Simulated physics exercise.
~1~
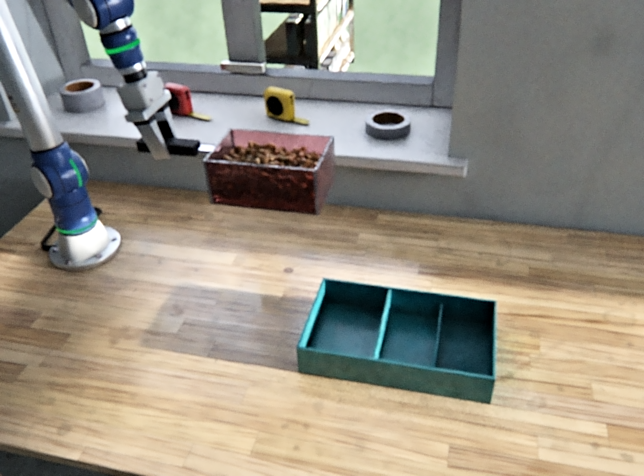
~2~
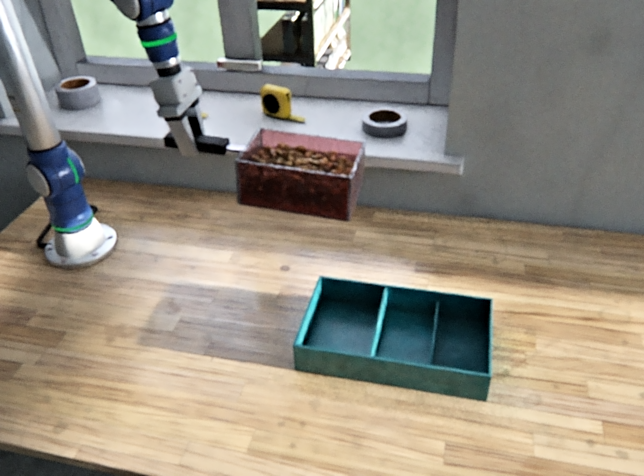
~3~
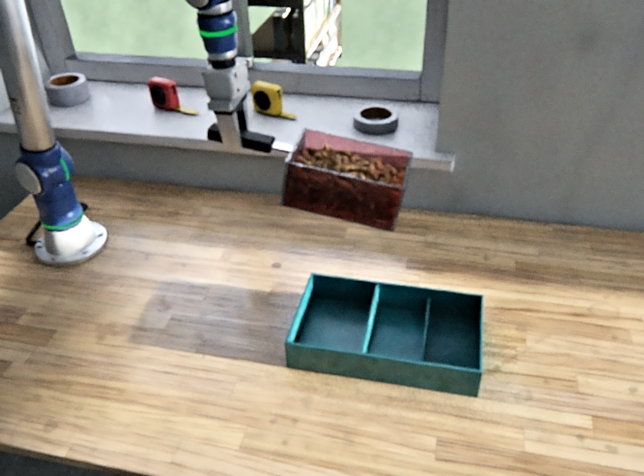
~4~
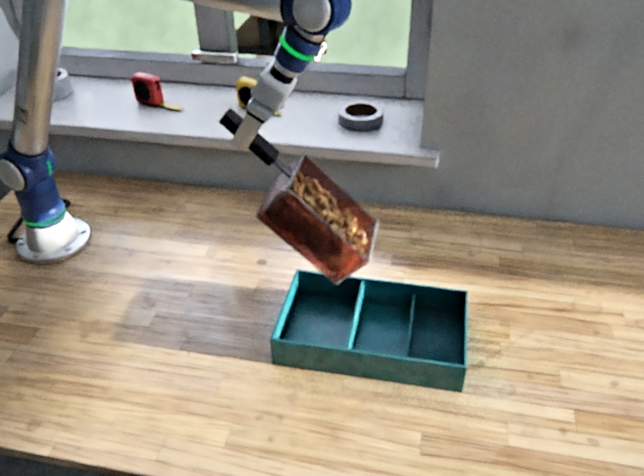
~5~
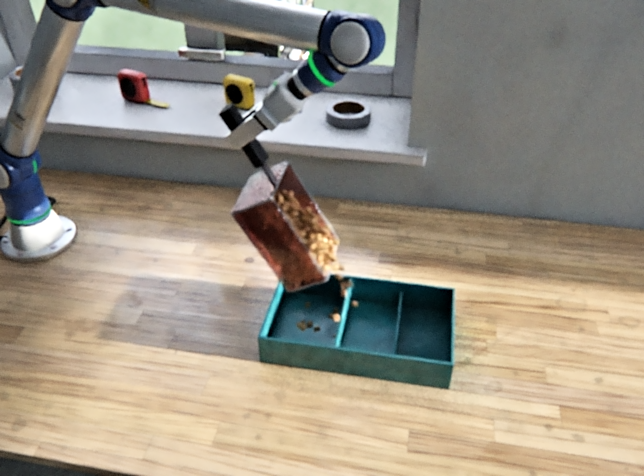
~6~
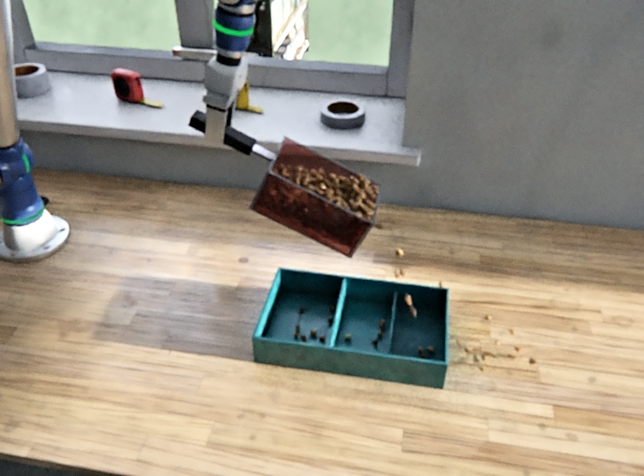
On a wooden table beside a windowsill holding tape rolls and tape measures, a robot arm grips a reddish, see-through box of dried beans above a teal crate split into three parts. The arm carries the box to the right, keeping it nearly level at first. It then lowers the box and tips it steeply toward the crate, and a few beans spill into the crate. Finally the arm lifts the box rightward and tilts it partly back, as more beans drop. Some beans lie scattered in all three parts and others on the table at right, while most remain in the box.
